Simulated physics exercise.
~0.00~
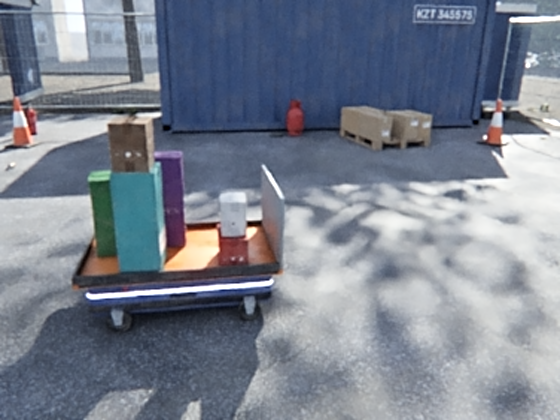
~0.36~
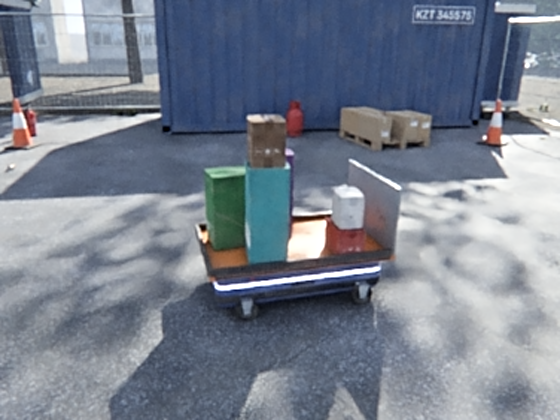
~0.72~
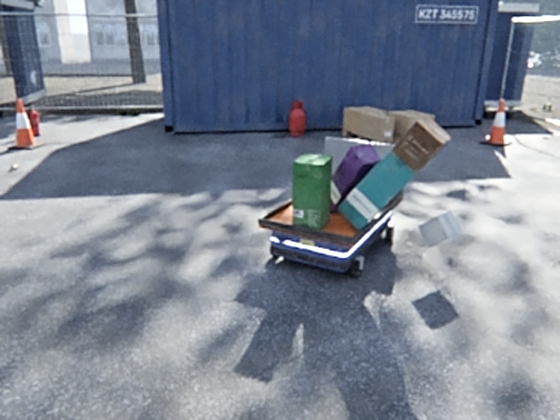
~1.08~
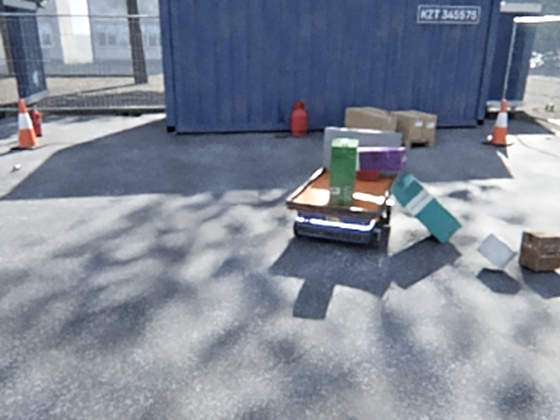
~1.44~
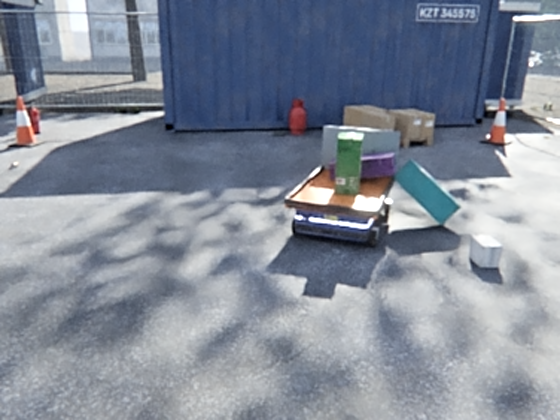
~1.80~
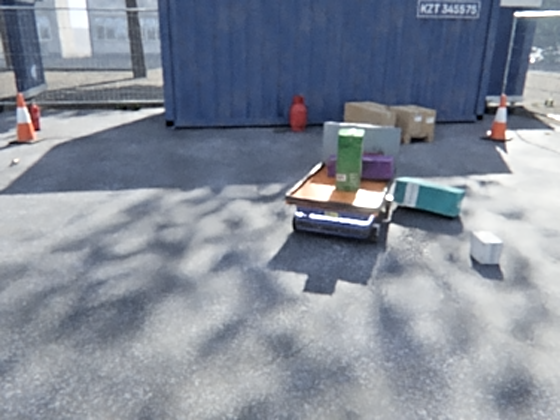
Cart loaded with coloured boxes rolling right and turning away, spilling brown, white and turquoise boxes before stopping, green box still upright.
